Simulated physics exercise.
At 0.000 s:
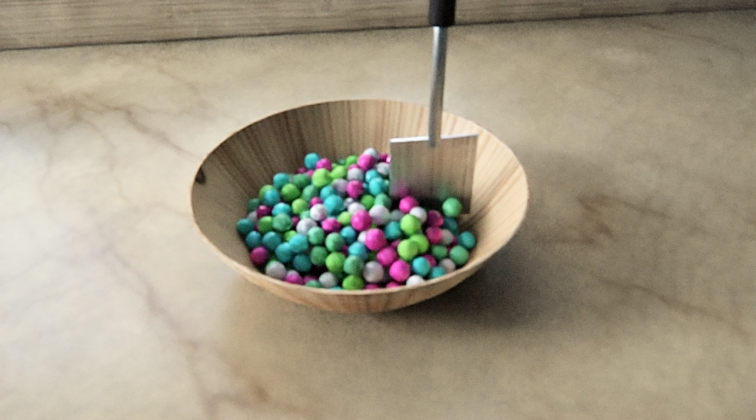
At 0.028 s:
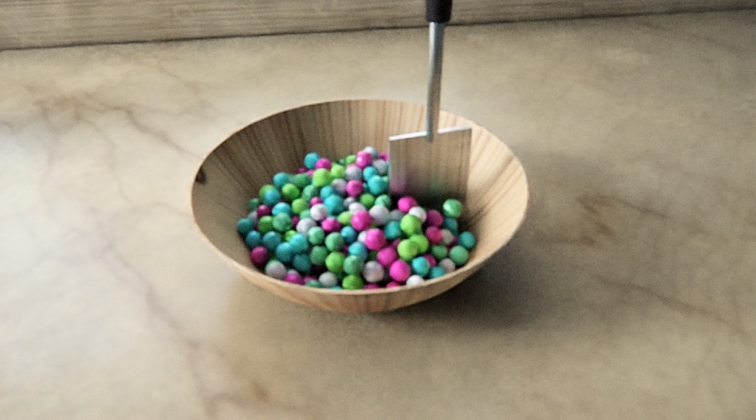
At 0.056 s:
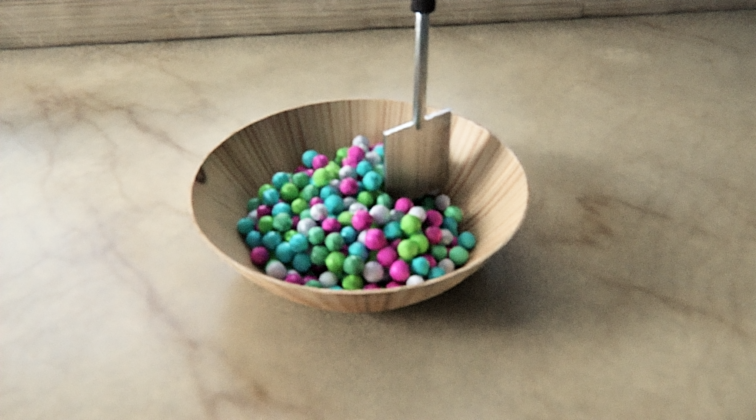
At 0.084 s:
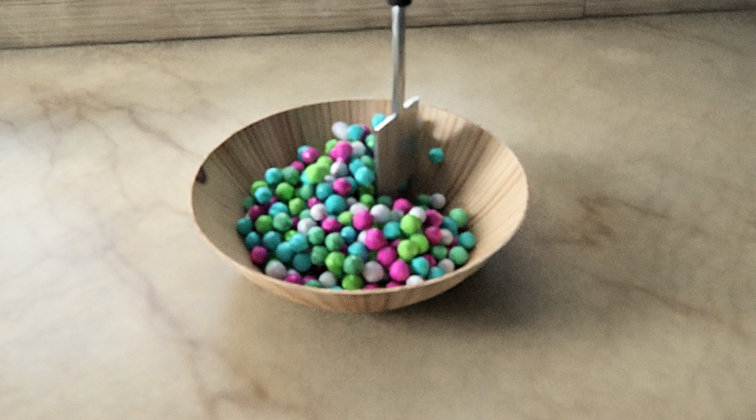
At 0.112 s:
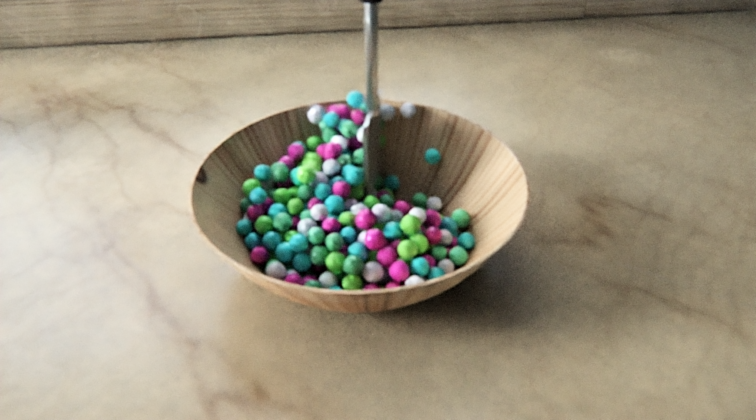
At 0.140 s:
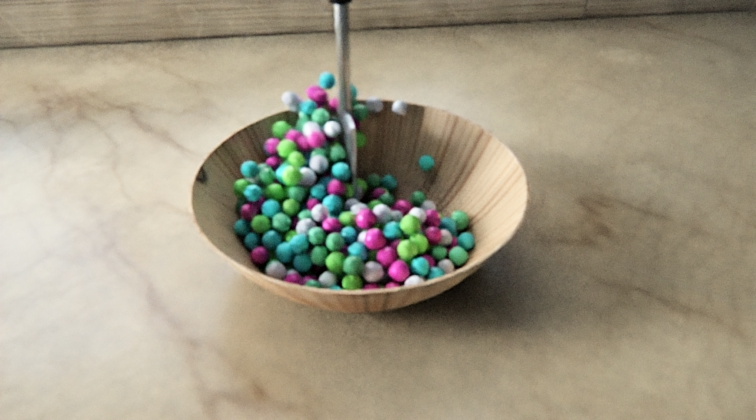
A wooden bowl of pink, green, teal and white balls sat on a table while a flat paddle inside turned and swept leftward along the back, pushing the balls into a rising heap at the back left.
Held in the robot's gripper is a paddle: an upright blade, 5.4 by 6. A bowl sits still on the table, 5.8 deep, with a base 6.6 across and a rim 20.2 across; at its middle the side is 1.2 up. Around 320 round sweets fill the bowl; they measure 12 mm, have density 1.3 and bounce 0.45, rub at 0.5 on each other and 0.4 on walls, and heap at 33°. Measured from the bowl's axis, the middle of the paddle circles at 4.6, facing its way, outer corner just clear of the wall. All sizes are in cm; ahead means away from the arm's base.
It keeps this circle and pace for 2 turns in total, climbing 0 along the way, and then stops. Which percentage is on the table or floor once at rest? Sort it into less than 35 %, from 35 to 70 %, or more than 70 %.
It goes in from 35 to 70 %.
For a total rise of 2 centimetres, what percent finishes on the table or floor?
Result: Roughly 25 %.
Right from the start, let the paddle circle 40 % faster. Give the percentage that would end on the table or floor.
Estimated share: Near 65 %.
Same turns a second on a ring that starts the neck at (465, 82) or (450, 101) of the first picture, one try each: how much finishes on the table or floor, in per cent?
Roughly 10 % and 40 %.
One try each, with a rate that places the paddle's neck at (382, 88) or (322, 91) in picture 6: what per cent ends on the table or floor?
Near 30 in a hundred for the first and near 55 in a hundred for the second.
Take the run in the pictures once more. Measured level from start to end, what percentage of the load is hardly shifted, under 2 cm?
I'd say something near 5 percent.
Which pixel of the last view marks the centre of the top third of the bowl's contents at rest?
I'd put it at about (409, 187).
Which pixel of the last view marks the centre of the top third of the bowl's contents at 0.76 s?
I'd say about (284, 258).
After 0.45 s, 339° round, highest piece 10 above the table; 241 in the bowl, 51 on the table or floor, 31 in flight or on the tool.
After 0.76 s, 222° round, highest piece 8 above the table; 192 in the bowl, 124 on the table or floor, 7 in flight or on the tool.
After 1.11 s, 0° round, highest piece 5 above the table; 178 in the bowl, 144 on the table or floor, 1 in flight or on the tool.
After 1.81 s, 0° round, highest piece 5 above the table; 178 in the bowl, 145 on the table or floor.
At rest, 178 in the bowl, 145 on the table or floor. That is 45 % on the table or floor.
